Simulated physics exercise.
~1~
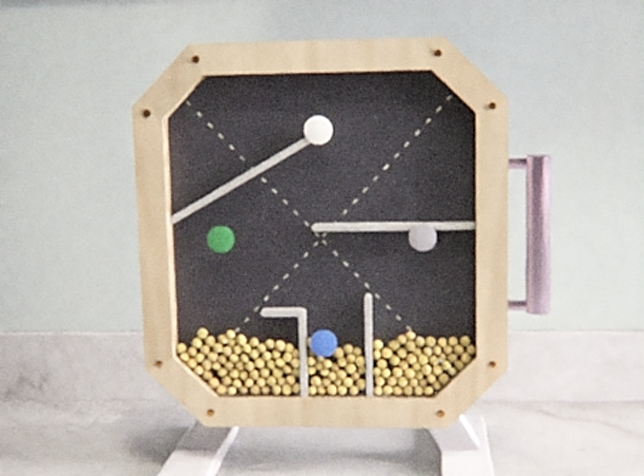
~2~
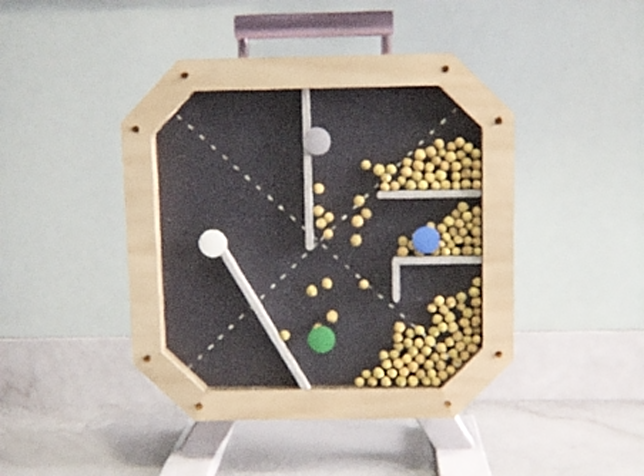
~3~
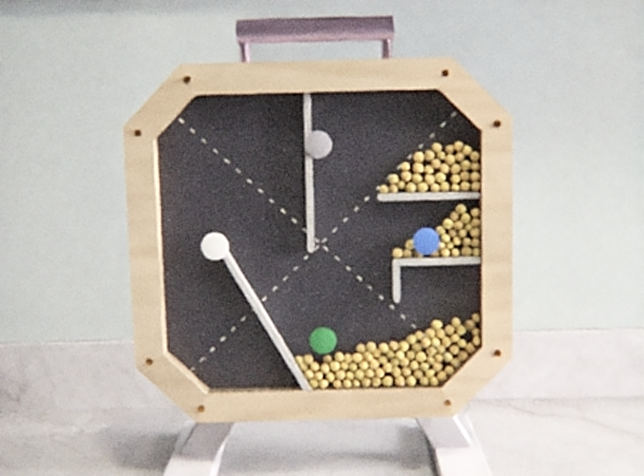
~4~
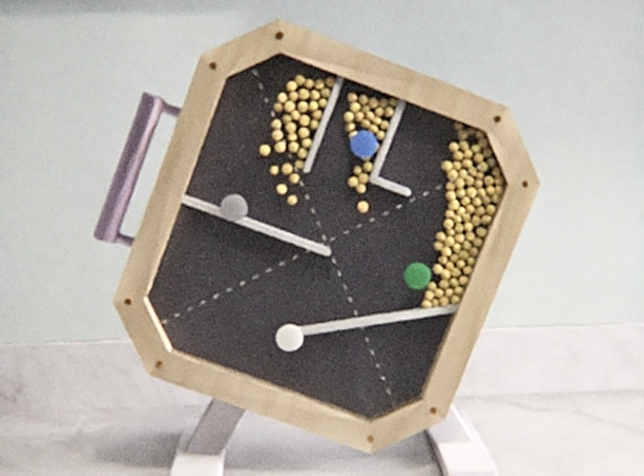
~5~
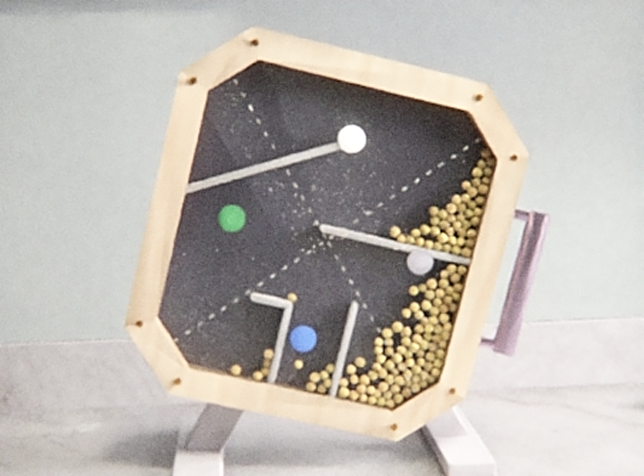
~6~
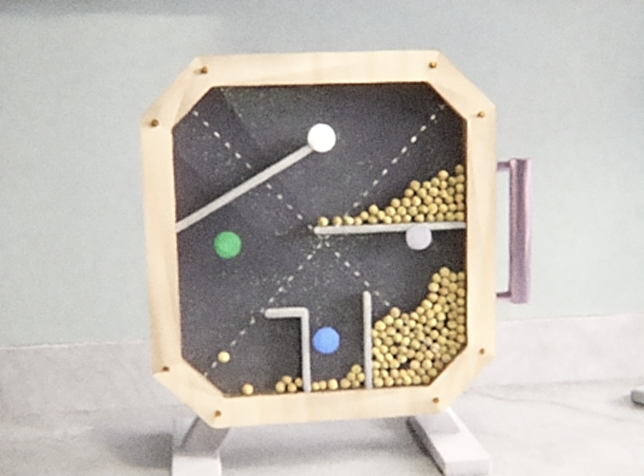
A wooden case of beans turns anticlockwise, pauses, then turns upright, leaving most beans piled right.
